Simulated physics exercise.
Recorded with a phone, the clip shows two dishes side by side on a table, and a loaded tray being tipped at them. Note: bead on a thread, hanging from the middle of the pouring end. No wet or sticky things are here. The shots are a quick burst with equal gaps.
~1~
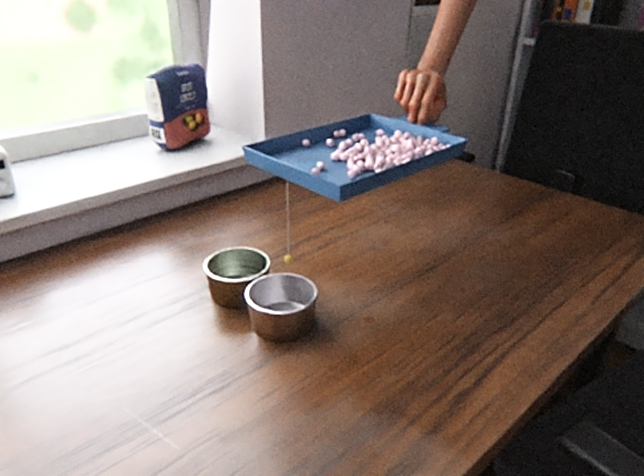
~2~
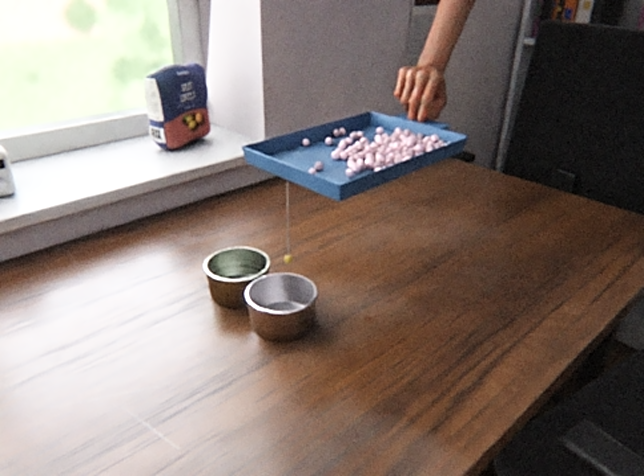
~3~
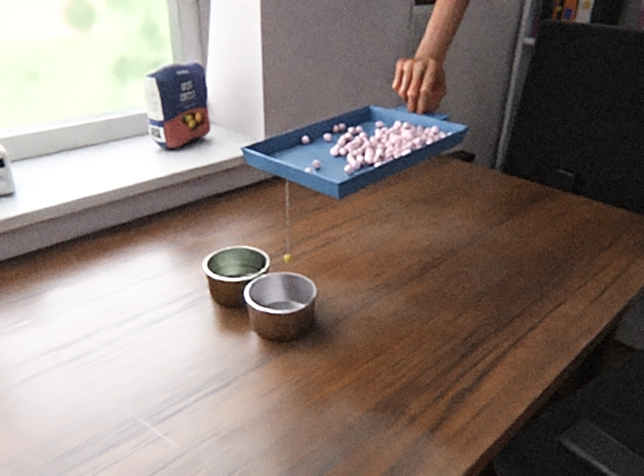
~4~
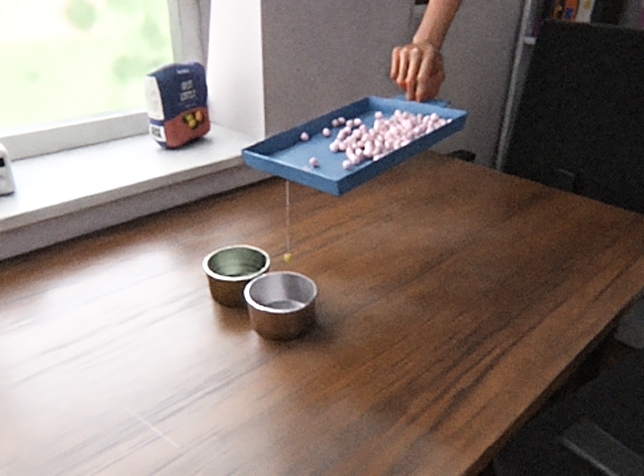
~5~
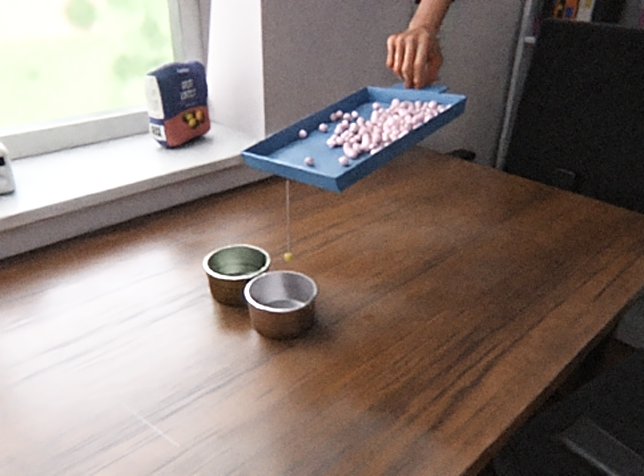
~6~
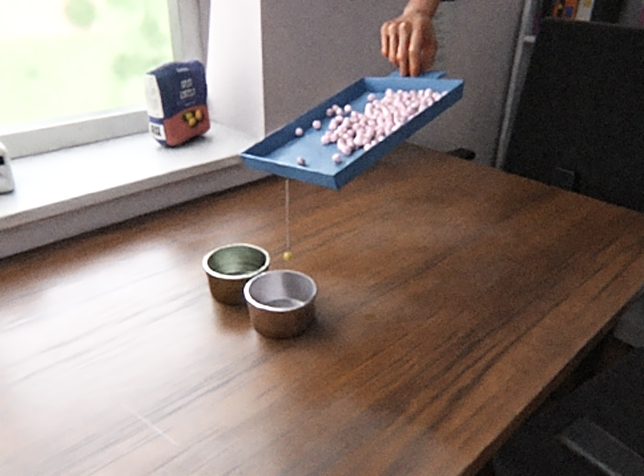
On a wooden table, a hand gradually tilts a blue tray of pink pieces near two dishes.
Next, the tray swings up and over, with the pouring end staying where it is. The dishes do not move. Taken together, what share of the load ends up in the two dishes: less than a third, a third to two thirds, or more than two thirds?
Once it's all tipped, the dishes get a third or more but no more than two thirds of it.
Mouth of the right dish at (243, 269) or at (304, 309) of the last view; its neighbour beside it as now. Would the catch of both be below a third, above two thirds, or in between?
The first try: In the middle band. The second: Under a third.
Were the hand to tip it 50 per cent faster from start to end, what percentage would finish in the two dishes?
Roughly 40%.
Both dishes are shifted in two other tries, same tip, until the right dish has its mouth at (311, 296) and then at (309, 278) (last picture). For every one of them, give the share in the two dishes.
Near 20 % and 50 %.
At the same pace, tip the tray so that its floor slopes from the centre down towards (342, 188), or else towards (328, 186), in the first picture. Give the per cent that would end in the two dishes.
About 20 %, then 30 %.
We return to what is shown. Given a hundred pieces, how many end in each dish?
The share is 50 per cent in the left dish and 0 per cent in the right dish.
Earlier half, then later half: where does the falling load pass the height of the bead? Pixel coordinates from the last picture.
Roughly (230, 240) first, then roughly (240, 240).
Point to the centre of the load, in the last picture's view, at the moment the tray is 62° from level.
Close to (263, 159).
Just after the last frame, tray tipped steeply; the larger part on the tray; about a tenth in the left dish; just a few outside both; about a tenth in the air.
A moment on, tray tipped past a quarter turn; roughly a quarter on the tray; roughly a third in the left dish; roughly a quarter outside both; about a tenth in the air.
Further on, tray tipped past a quarter turn; roughly half in the left dish; roughly half outside both.
When it is over, tray tipped past a quarter turn; not one in the right dish; roughly half in the left dish; roughly half outside both.
